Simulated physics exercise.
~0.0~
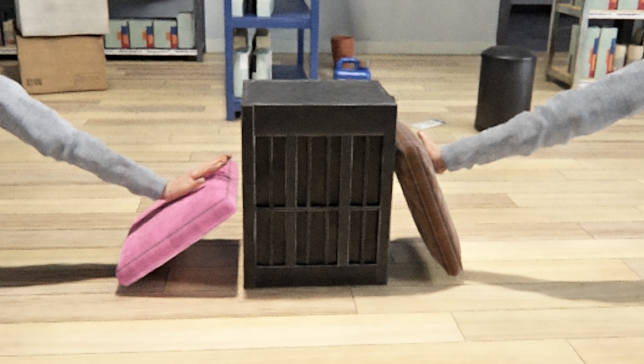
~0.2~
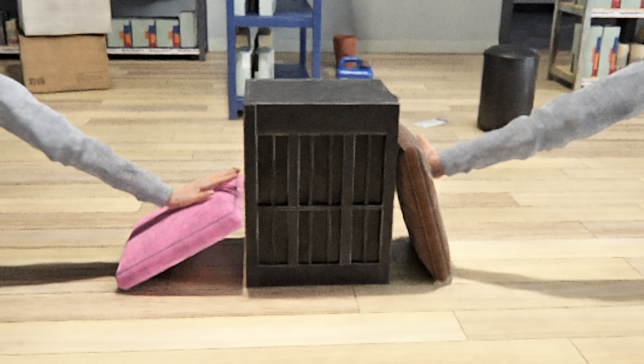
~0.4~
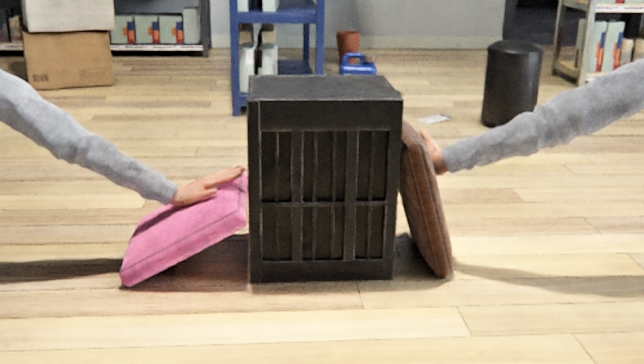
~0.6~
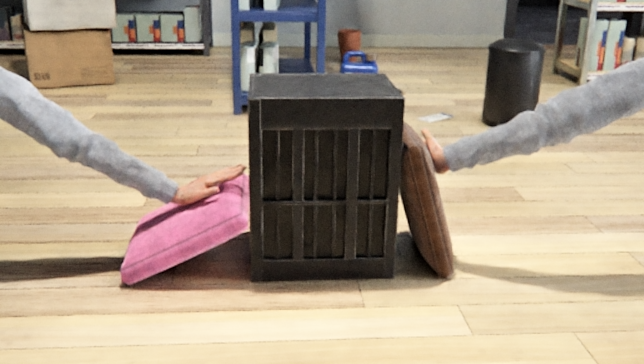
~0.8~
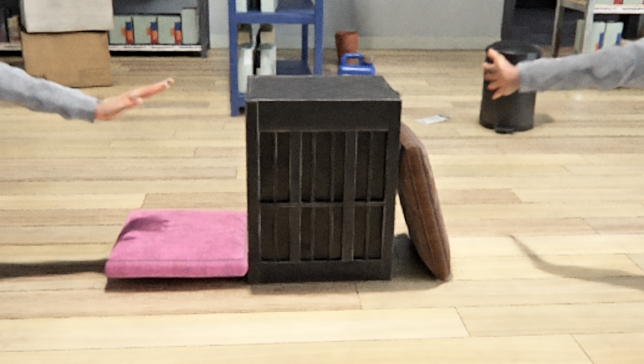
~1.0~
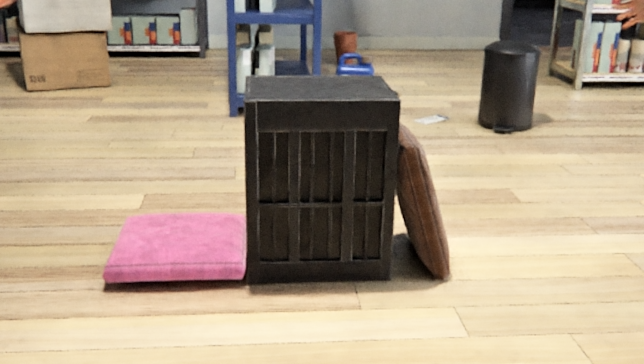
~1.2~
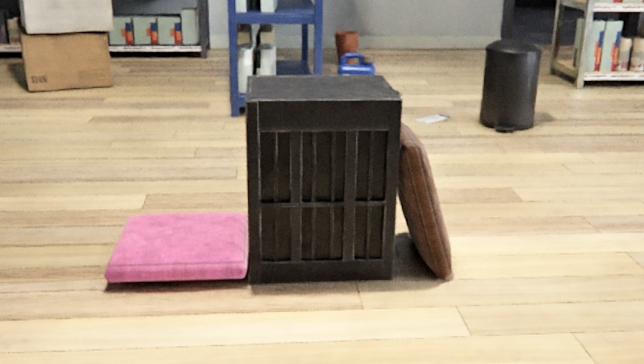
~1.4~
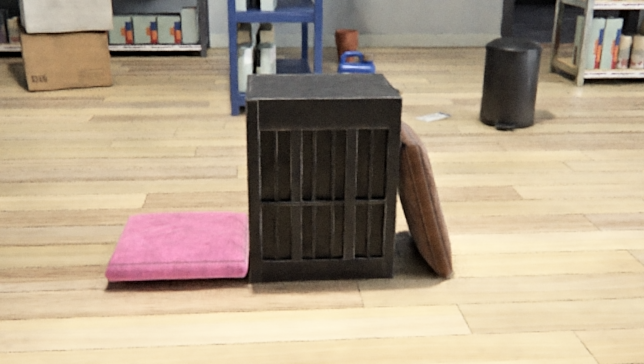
In a room with a pale wooden floor and shelves behind, two hands prop a pink cushion and a brown pillow against opposite sides of a black crate, then let go and withdraw; the cushion drops flat on the left while the pillow stays leaning on the right.
